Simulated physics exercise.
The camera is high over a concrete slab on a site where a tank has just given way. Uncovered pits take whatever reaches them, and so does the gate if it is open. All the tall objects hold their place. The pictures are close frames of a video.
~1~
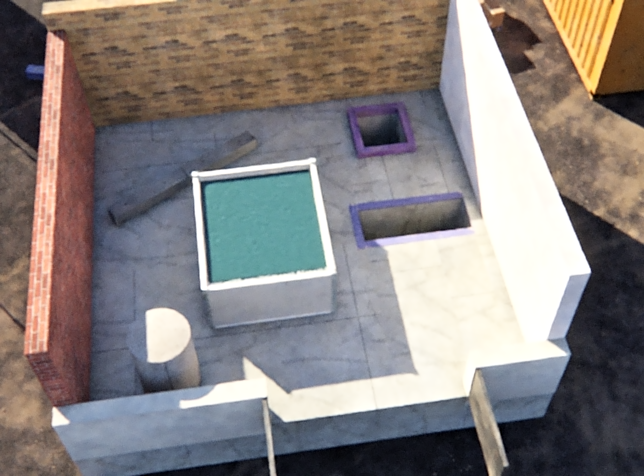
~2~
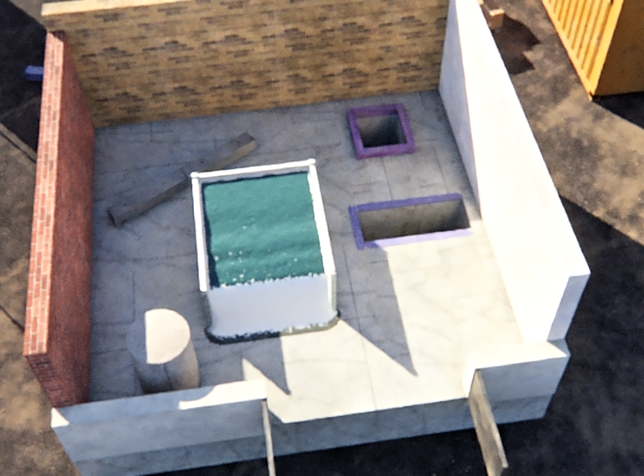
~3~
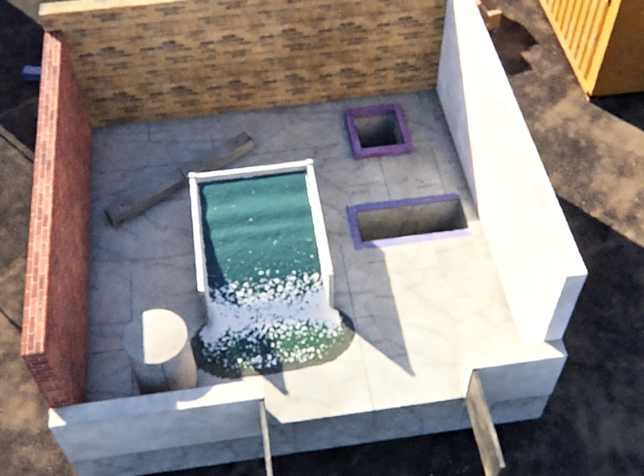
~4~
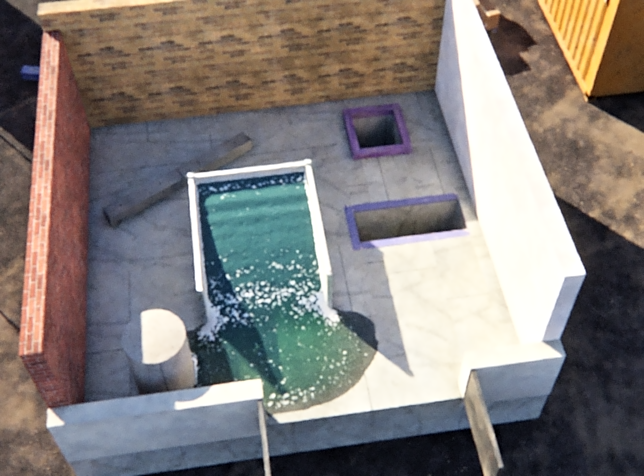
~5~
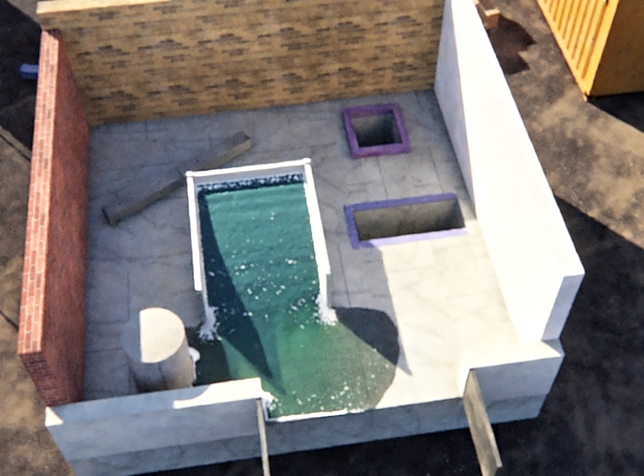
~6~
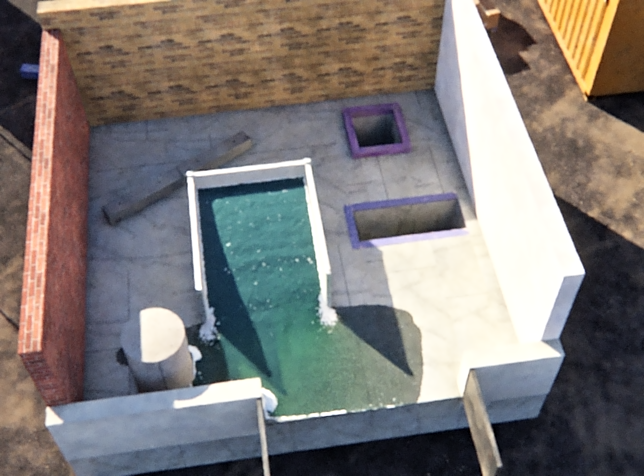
Green water pours from the open front of a white tank and spreads across the slab.
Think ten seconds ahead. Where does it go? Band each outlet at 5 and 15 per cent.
One by one: The gate takes above 15 %; the blue pit takes not even 5 %; the purple pit takes not even 5 %.
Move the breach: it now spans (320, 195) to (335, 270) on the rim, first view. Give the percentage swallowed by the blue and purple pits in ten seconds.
Parts in a hundred: Blue 50, purple 0.
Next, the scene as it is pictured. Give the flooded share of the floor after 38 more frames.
Close to 70 %.
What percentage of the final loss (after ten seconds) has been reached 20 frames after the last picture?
I make it 75 per cent.
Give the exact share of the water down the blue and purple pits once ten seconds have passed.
Roughly 4 per cent, then 0 per cent.
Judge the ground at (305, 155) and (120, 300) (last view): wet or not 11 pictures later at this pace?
In that order: Free of water, wet.
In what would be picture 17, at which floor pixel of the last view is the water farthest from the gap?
Roughly at (521, 370).
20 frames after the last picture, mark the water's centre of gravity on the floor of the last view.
Near (226, 311).
A moment on, water covers 25 % of the floor; the gate 17 %, the blue pit 0 %, the purple pit 0 %.
Next, water covers 25 % of the floor; the gate 34 %, the blue pit 0 %, the purple pit 0 %.
Then, water covers 45 % of the floor; the gate 49 %, the blue pit 0 %, the purple pit 0 %.
Later, water covers 70 % of the floor; the gate 58 %, the blue pit 0 %, the purple pit 0 %.
In the end, water covers 80 % of the floor; the gate 63 %, the blue pit 3 %, the purple pit 0 %.
